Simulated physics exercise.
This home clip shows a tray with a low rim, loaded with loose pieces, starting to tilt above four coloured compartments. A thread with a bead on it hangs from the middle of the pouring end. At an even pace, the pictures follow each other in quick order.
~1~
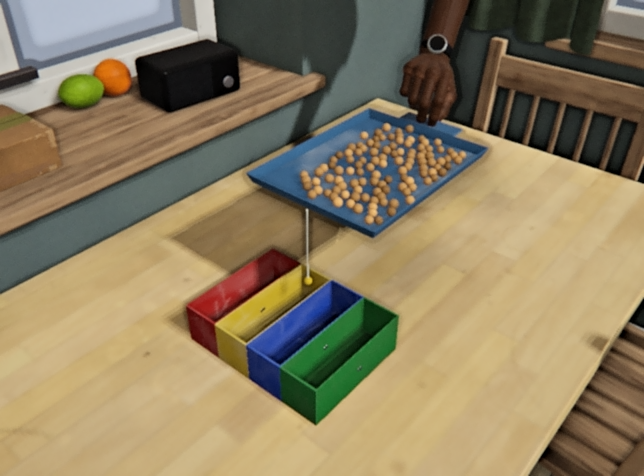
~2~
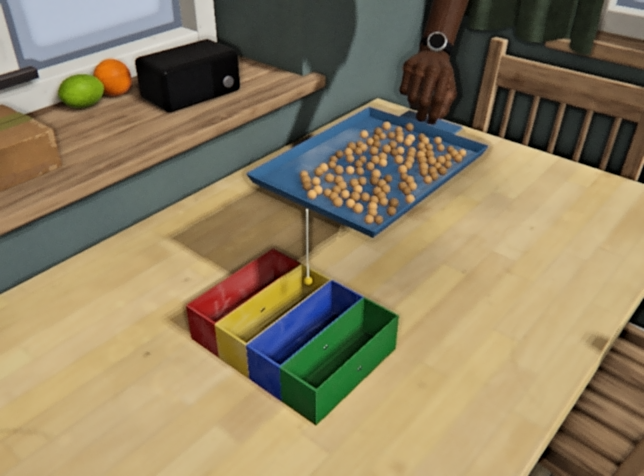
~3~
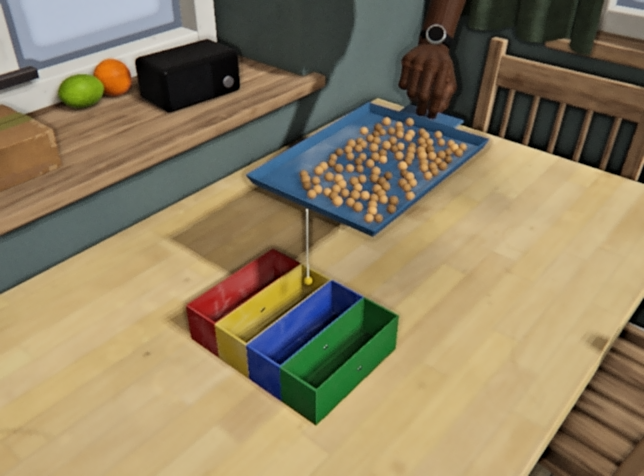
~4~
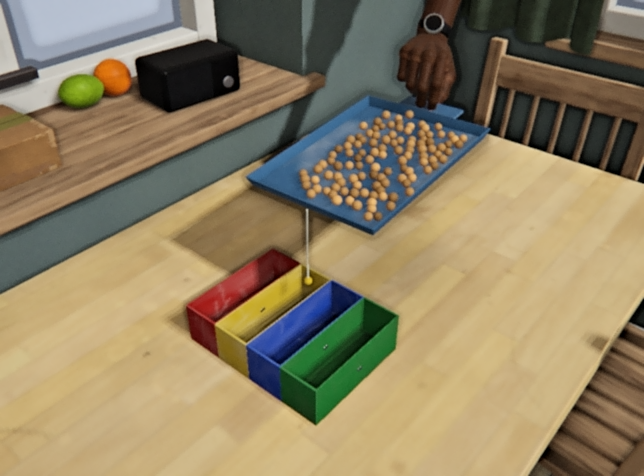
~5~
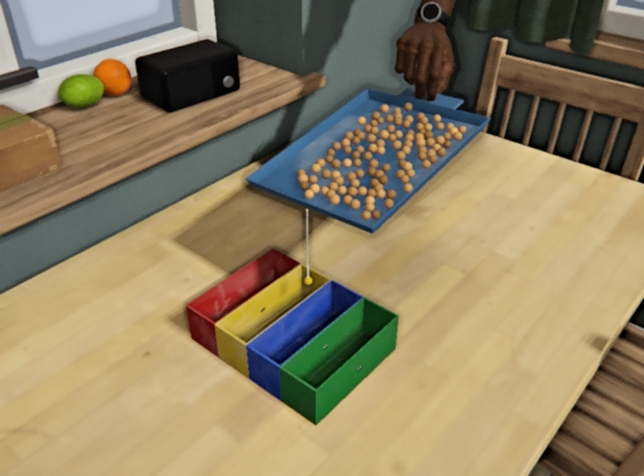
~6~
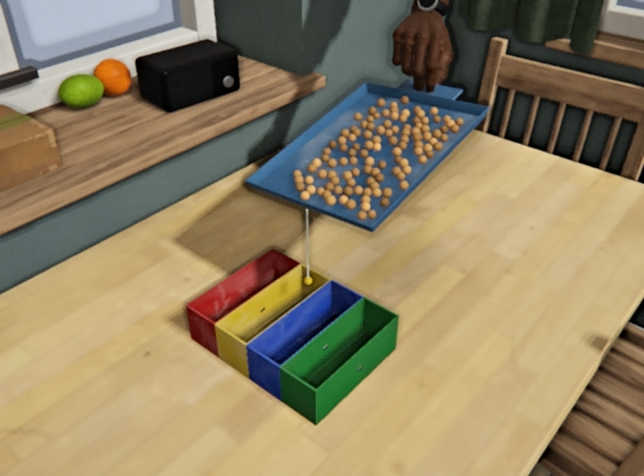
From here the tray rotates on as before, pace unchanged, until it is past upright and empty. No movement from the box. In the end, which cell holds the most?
The red cell holds the most.
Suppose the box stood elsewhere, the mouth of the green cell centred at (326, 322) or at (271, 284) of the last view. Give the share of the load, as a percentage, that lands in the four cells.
It comes to about 90 per cent the first time and about 90 per cent the second.
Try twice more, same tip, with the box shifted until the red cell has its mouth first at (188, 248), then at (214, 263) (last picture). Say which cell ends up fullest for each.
The blue cell, then the cell in yellow.
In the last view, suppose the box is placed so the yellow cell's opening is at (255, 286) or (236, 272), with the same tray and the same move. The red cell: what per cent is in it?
I'd expect some 50 percent, and then some 10 percent.
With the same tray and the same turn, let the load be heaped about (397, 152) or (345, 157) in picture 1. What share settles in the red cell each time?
It would be roughly 50 per cent for the first and roughly 50 per cent for the second.
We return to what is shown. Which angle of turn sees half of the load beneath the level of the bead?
The tilt then is about 70°.
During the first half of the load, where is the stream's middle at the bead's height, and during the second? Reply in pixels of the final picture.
The opening part goes through (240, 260); what follows goes through (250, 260).
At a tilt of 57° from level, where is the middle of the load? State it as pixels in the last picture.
(269, 198).
Just after the last frame, tray tipped steeply; roughly two thirds on the tray; about a tenth in the red cell; just a few in the yellow cell; roughly a quarter falling or outside the box.
A moment on, tray tipped right over; roughly half in the red cell; about a tenth in the yellow cell; roughly a third falling or outside the box.
Further on, tray tipped past a quarter turn; roughly half in the red cell; about a tenth in the yellow cell; roughly a third falling or outside the box.
When it is over, tray tipped past a quarter turn; roughly half in the red cell; about a tenth in the yellow cell; not one in the green cell; not one in the blue cell; roughly a third outside the box.
